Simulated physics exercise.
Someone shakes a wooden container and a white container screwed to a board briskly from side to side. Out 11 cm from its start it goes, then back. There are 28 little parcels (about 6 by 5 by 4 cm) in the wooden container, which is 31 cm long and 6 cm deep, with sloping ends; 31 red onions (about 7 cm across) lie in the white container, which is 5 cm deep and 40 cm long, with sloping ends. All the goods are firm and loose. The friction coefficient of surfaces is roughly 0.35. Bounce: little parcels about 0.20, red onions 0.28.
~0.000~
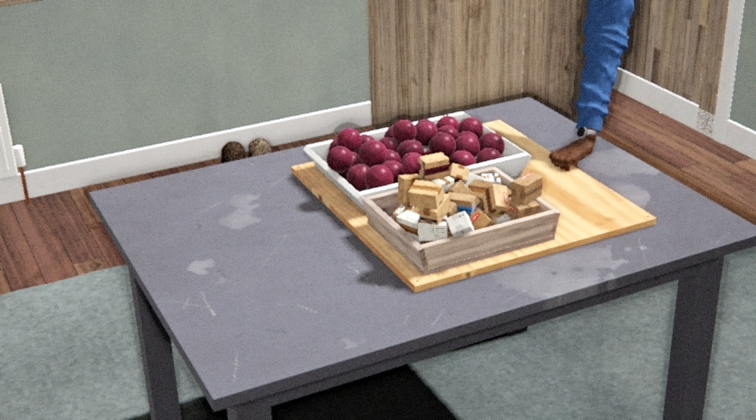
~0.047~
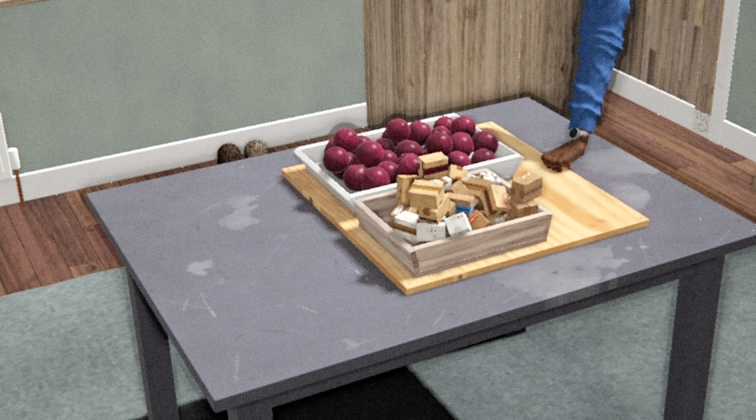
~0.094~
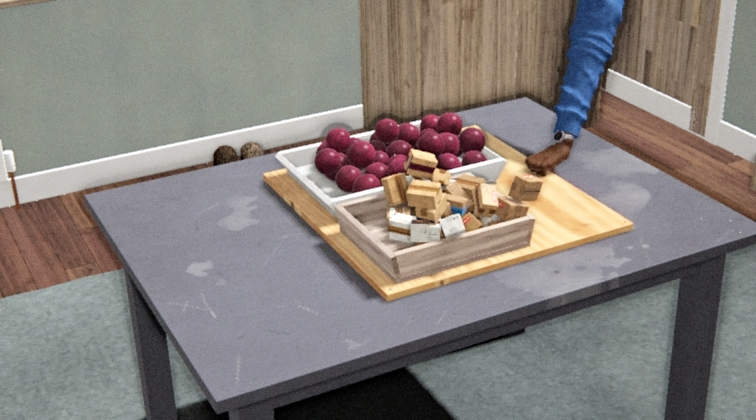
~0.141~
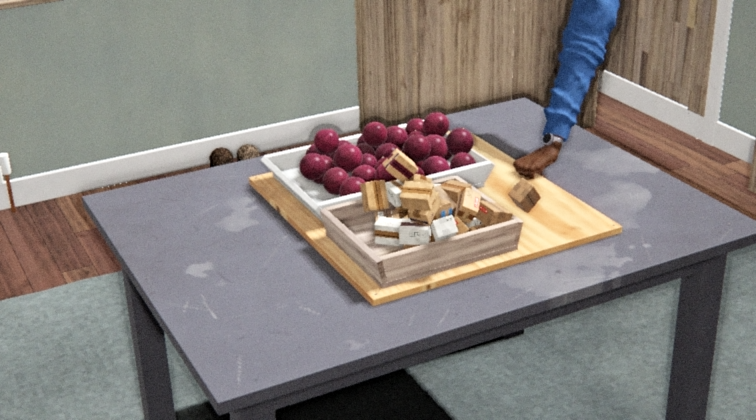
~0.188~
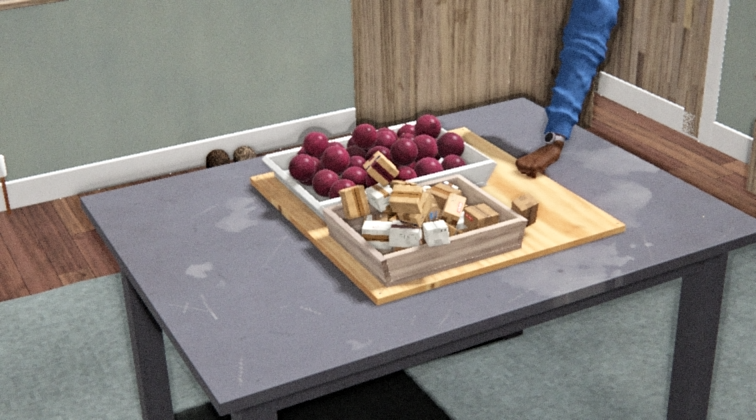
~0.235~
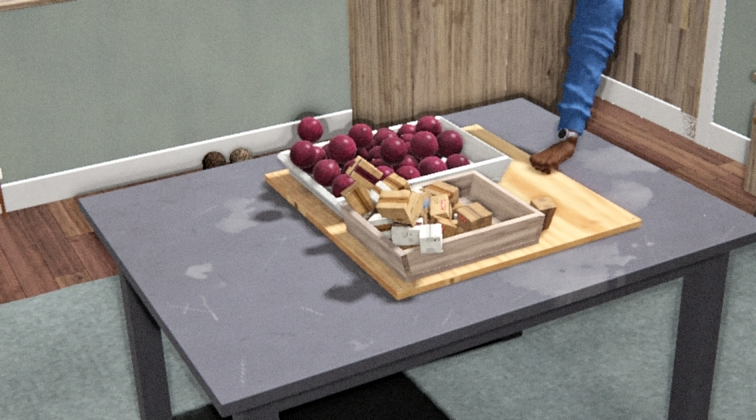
We see a hand at a board on a grey table, which slides left and then back right, carrying a container of dark red balls and a wooden one of small blocks that shift, one block dropping onto the board.
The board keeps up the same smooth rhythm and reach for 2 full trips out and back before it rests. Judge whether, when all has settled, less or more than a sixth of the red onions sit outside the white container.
When all has settled, less than a sixth are outside.
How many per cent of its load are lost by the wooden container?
I'd put the wooden container at some 40 per cent.
After 0.38 s, 4 of 28 out of the wooden container and 1 of 31 out of the white container.
After 0.56 s, 11 of 28 out of the wooden container and 2 of 31 out of the white container.
After 0.81 s, 11 of 28 out of the wooden container and 2 of 31 out of the white container.
Final count (at 1.14 s), 11 of 28 out of the wooden container and 2 of 31 out of the white container. Asked share, 2 of 31, 6 per cent.
